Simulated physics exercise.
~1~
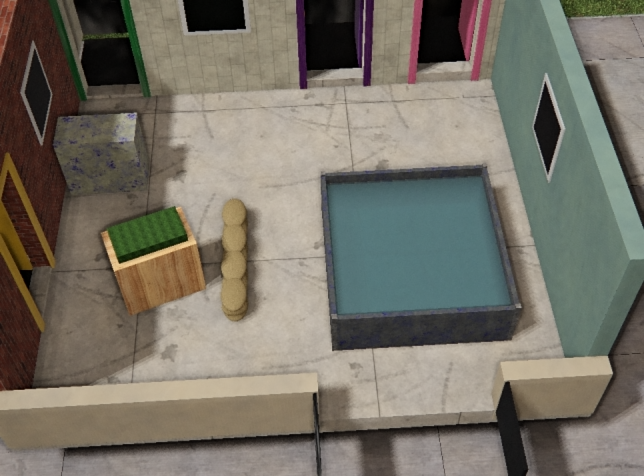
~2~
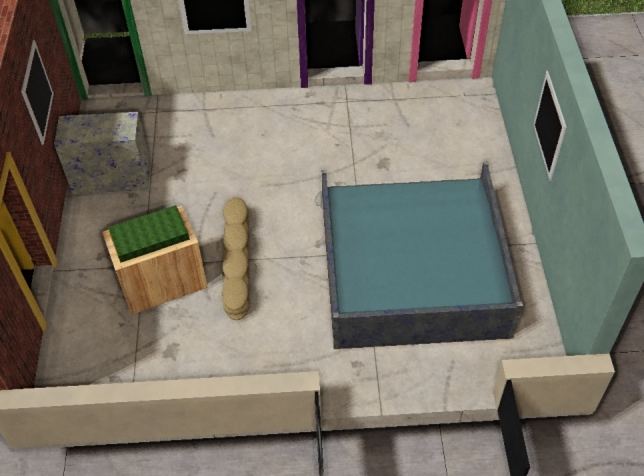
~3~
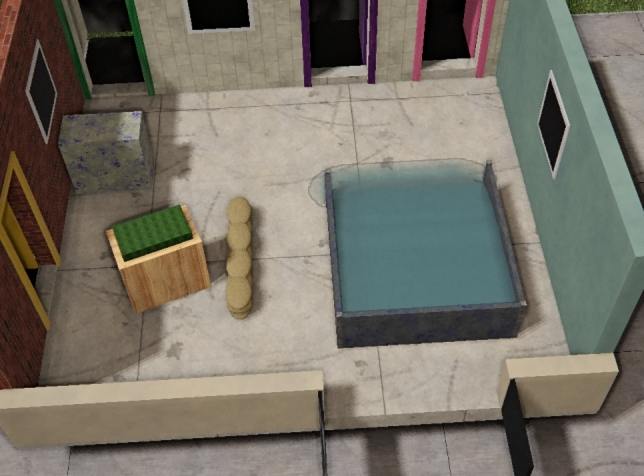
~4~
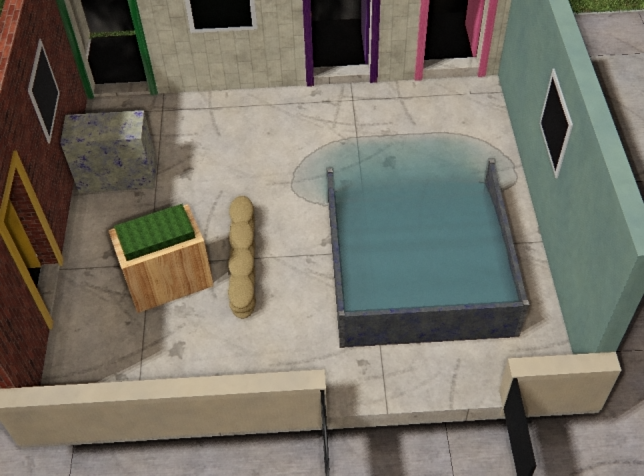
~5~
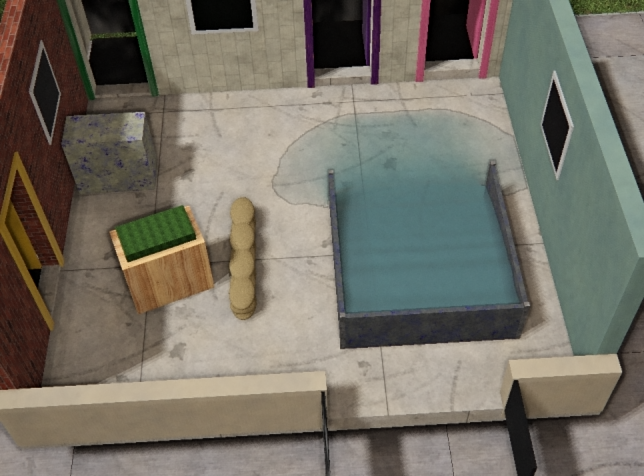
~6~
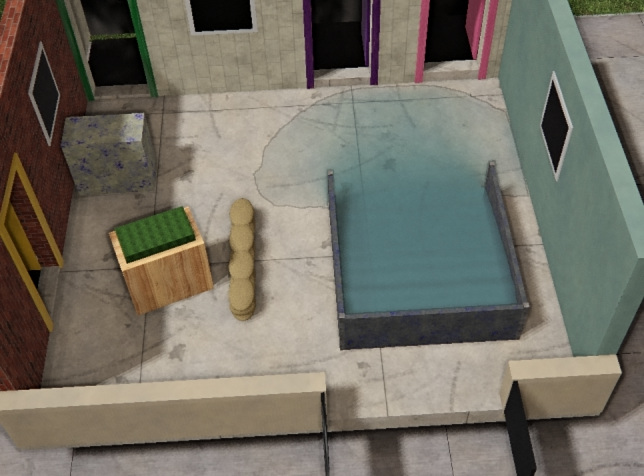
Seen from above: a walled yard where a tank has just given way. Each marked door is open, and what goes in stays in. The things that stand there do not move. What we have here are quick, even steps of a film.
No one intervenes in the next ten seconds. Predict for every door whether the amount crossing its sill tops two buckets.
The purple door tops it. The green door tops it. The yellow door tops it. The pink door tops it.
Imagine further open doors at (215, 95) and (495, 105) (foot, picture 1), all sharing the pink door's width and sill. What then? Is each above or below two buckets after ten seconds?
Result - first door doesn't reach the limit, second door gets past the limit.
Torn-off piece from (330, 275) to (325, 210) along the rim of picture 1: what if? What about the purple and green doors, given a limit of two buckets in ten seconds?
Purple door: Under the line; green door: Over the line.
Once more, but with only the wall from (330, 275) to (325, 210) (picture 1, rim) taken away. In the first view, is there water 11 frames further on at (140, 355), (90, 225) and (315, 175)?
In turn: Inundated, then untouched, then inundated.
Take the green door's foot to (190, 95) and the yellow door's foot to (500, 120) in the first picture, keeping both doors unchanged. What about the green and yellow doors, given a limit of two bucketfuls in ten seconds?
Result - green door exceeds the limit; yellow door exceeds the limit.
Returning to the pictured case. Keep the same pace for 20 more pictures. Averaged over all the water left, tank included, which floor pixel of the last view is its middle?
I'd mark it close to (358, 155).
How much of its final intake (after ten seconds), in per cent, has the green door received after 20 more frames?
Some 0 per cent.
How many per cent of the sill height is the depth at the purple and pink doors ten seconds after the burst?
I'd put the first at close to 50 per cent and the second at close to 20 per cent.
A moment on, water covers 35 % of the floor; the purple door over two buckets in, the green door not reached, the yellow door not reached, the pink door under two buckets in.
Next, water covers 35 % of the floor; the purple door far over two buckets in, the green door wet at the sill, nothing in, the yellow door not reached, the pink door far over two buckets in.
Then, water covers 45 % of the floor; the purple door far over two buckets in, the green door under two buckets in, the yellow door not reached, the pink door far over two buckets in.
Later, water covers 75 % of the floor; the purple door far over two buckets in, the green door far over two buckets in, the yellow door wet at the sill, nothing in, the pink door far over two buckets in.
In the end, water covers 95 % of the floor; the purple door far over two buckets in, the green door far over two buckets in, the yellow door over two buckets in, the pink door far over two buckets in.
